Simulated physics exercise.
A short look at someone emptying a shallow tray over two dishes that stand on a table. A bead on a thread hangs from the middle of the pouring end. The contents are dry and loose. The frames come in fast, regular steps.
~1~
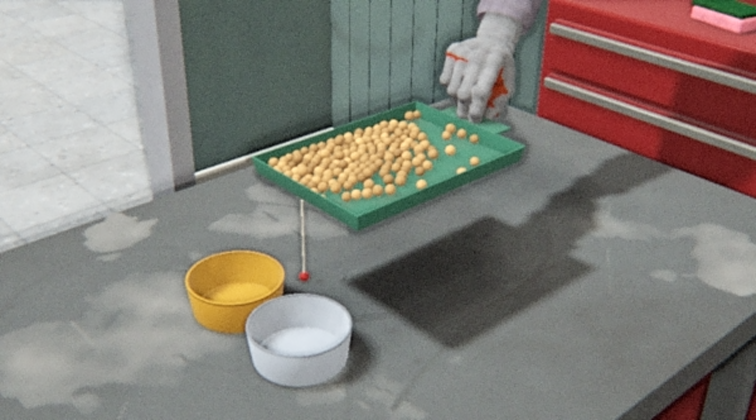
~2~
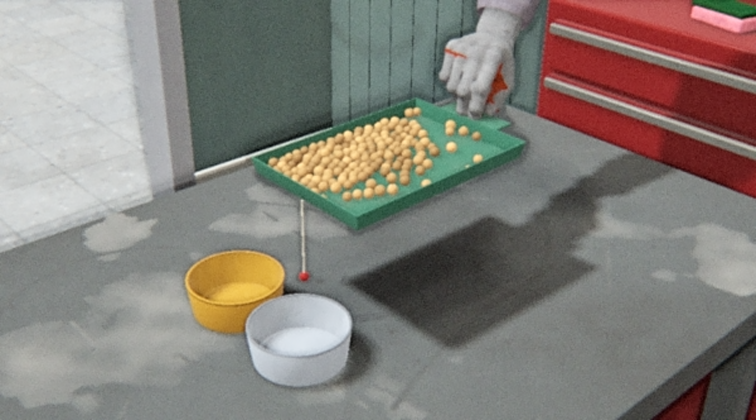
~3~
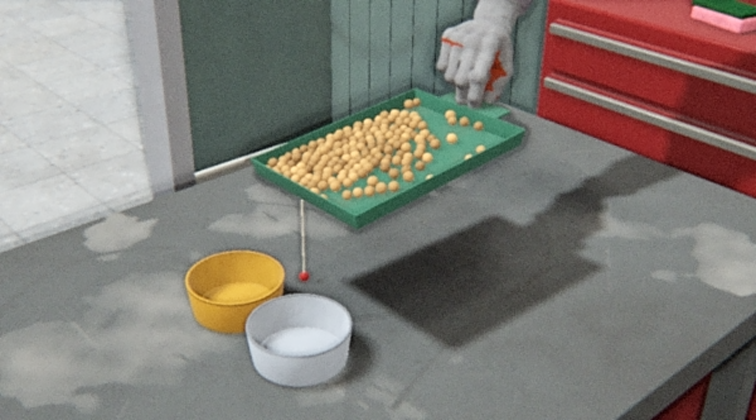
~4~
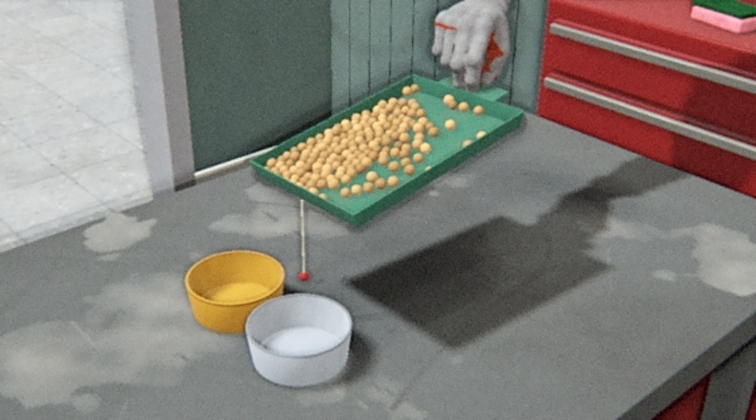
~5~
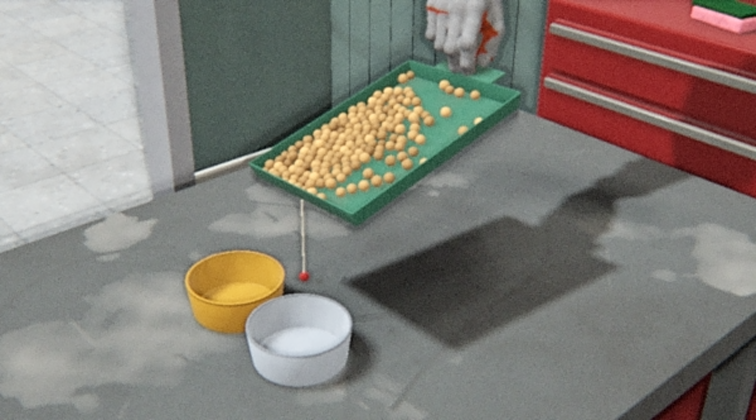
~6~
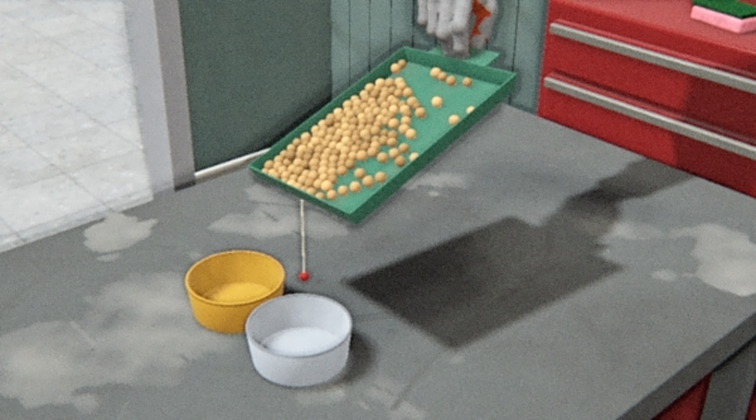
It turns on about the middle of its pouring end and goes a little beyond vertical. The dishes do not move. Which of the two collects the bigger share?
It favours the left dish.
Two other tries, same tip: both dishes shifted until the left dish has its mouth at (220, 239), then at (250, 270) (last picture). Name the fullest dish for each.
One: The right one. Two: The dish on the left.
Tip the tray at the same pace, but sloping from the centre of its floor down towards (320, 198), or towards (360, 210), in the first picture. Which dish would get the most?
The first try: The right-hand dish. The second: The right-hand dish.
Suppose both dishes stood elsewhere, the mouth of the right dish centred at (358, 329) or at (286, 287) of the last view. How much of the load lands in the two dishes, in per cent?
First some 20, then 50 per cent.
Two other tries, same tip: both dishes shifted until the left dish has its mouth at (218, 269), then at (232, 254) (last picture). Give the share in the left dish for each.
The first gives 60 %, the second 30 %.
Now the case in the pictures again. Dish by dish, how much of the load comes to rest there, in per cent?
About: Left dish 70, right dish 20 per cent.
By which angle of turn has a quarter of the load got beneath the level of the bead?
At some 85 degrees.
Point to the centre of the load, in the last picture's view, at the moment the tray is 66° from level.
Close to (289, 164).
Soon, tray tipped steeply; nearly all on the tray; a stray few in the left dish; a small part in the air.
A while on, tray tipped past a quarter turn; a small part on the tray; a small part in the right dish; about two thirds in the left dish; a small part outside both; a small part in the air.
Towards the end, tray tipped past a quarter turn; about a quarter in the right dish; about two thirds in the left dish; a small part outside both.
Finally, tray tipped past a quarter turn; about a quarter in the right dish; about two thirds in the left dish; a small part outside both.
